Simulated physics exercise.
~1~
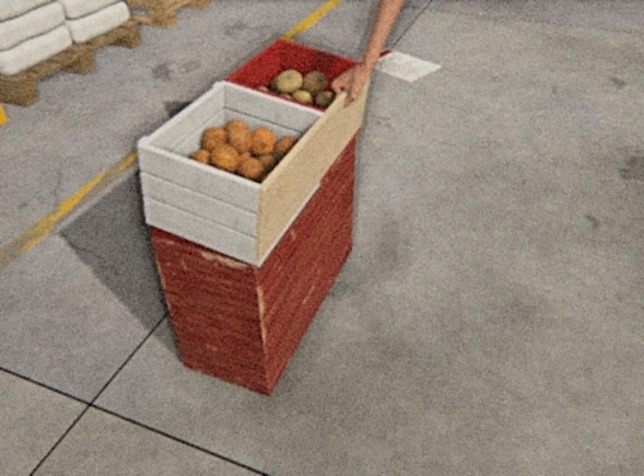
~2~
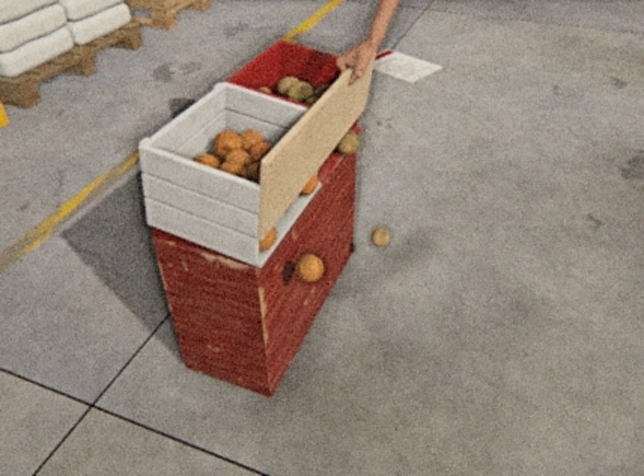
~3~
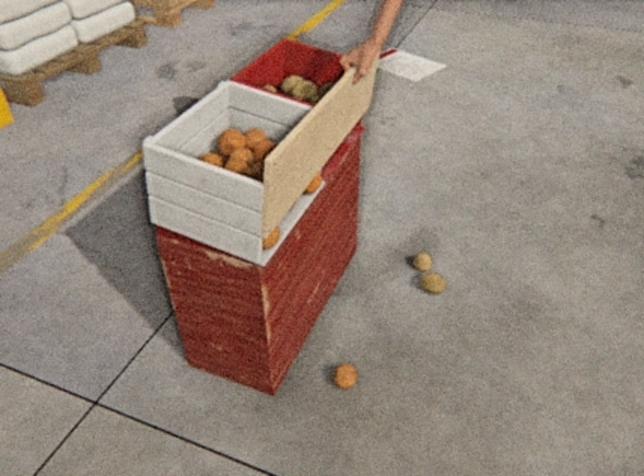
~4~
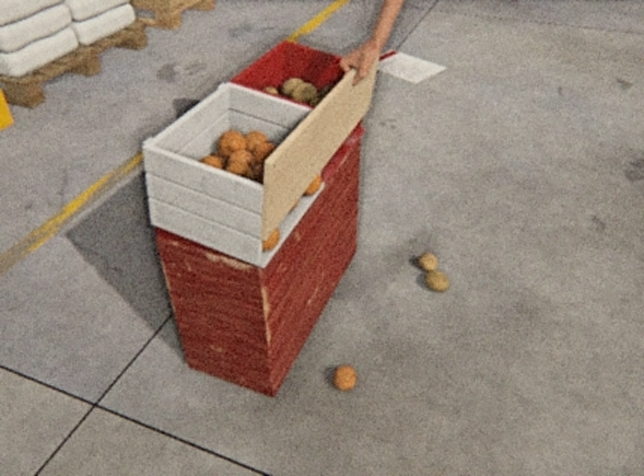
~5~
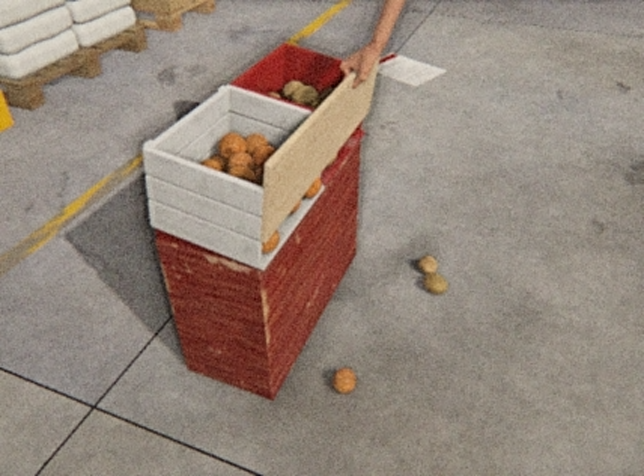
A hand reaching in from the top grips a pale board that closes the right side of two open bins, seen from above in a slightly swaying view of a grey concrete floor. The white bin in front holds orange-brown onions, the red one behind holds potatoes, and both rest on a worn red base near a yellow line and stacked white sacks. The hand lifts the board a little, and a few pieces slip out beneath it and drop to the right. Two potatoes and one onion come to rest on the floor, while most of the load stays in the bins.
